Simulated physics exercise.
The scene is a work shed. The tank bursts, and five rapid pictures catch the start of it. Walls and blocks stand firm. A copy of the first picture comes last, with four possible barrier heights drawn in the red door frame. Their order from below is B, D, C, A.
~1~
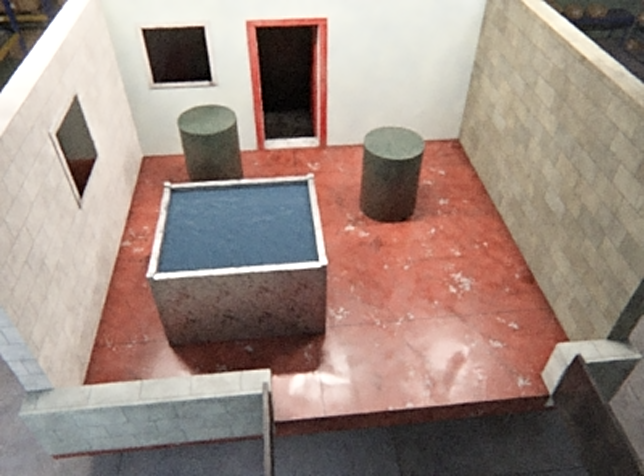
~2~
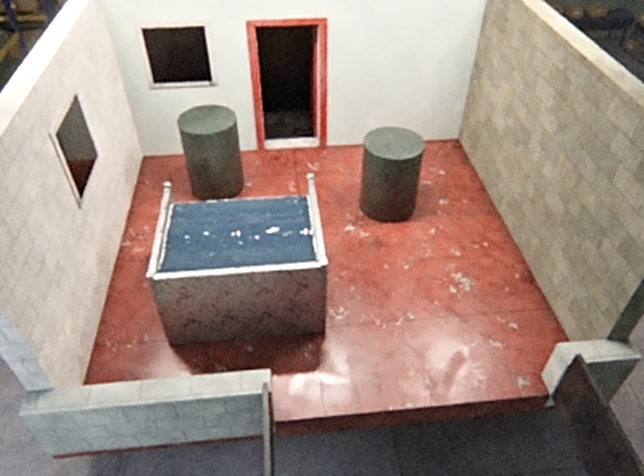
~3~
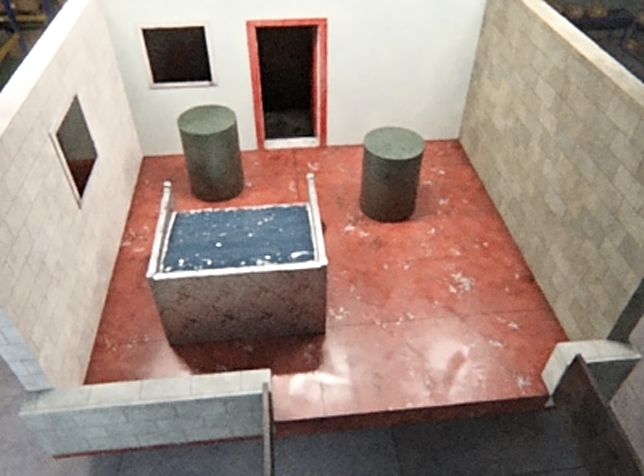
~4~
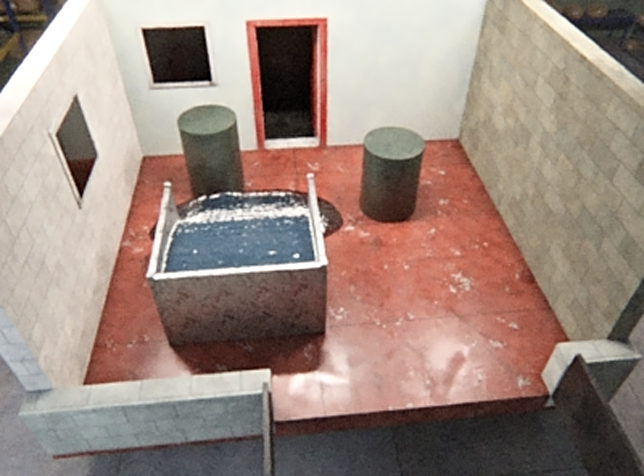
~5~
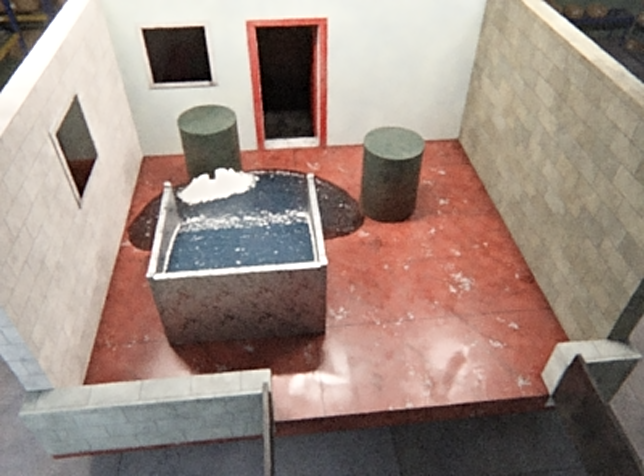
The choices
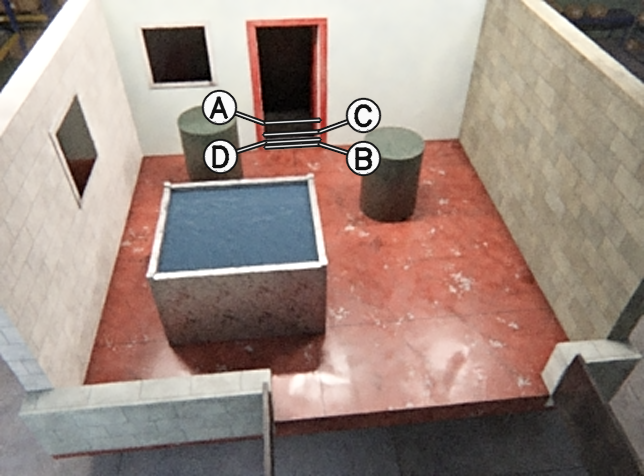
The footage shows a walled work shed with a red floor, where the far side of a water-filled tank opens and water pours out, spreading dark across the floor behind it and foaming white against the left green drum.
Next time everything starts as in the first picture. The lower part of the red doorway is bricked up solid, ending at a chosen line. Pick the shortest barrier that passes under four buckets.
Line A just does it.
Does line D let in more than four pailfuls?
Yes, that goes wrong.
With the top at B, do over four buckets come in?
Yes, that goes wrong.
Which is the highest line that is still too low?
It is C.
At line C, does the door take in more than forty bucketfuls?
No, less.
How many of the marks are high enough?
One of the four.
On the marked copy, A at (291, 121); B at (292, 145); C at (292, 133); D at (292, 141); from the bottom up B, D, C, A.
With A, a bucket or two gets in.
With B, dozens of bucketfuls pour in.
With C, some 15 bucketfuls get in.
With D, dozens of bucketfuls pour in.
